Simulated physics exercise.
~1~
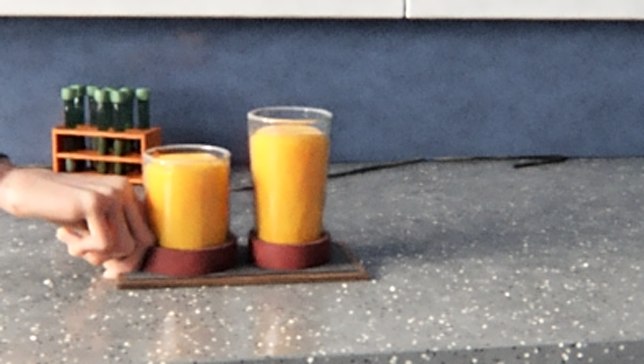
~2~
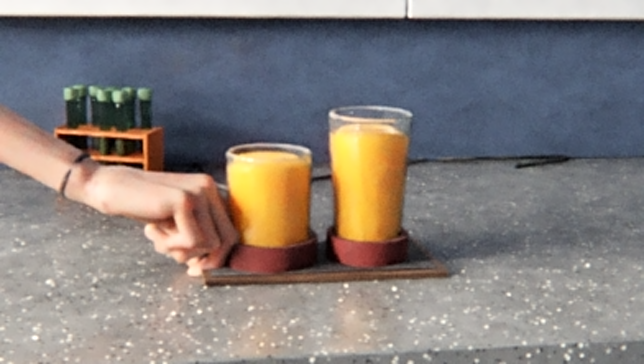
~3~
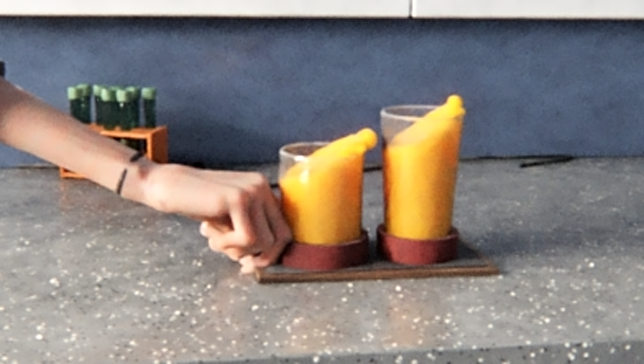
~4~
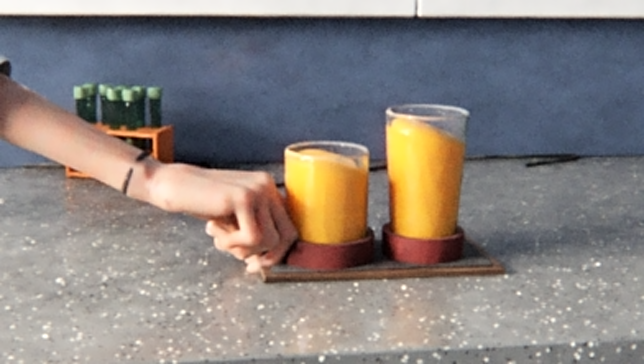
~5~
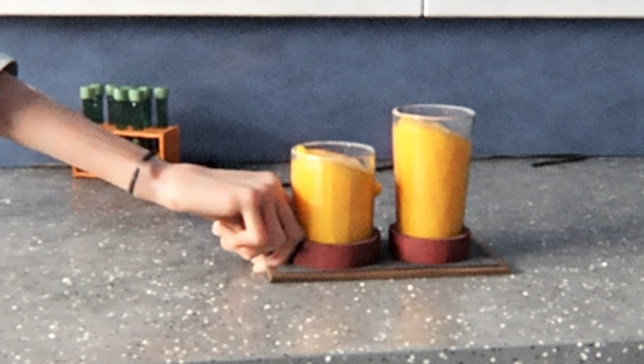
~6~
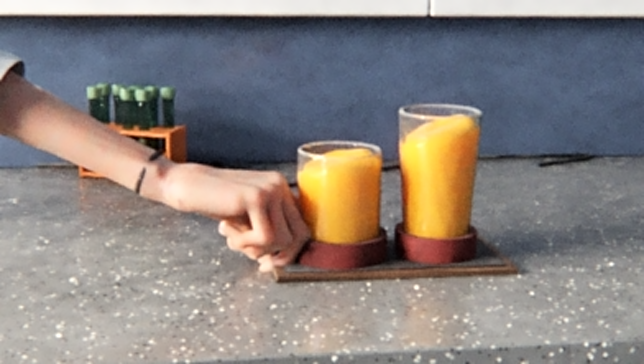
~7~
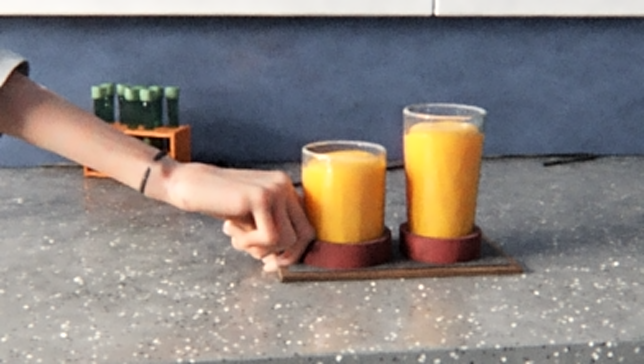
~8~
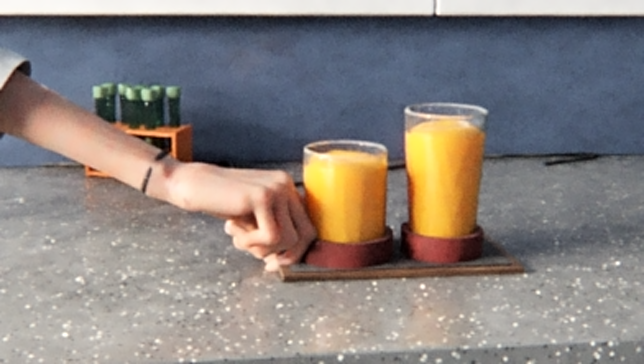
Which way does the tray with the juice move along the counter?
The tray moves to the right, with a hand at its left end.
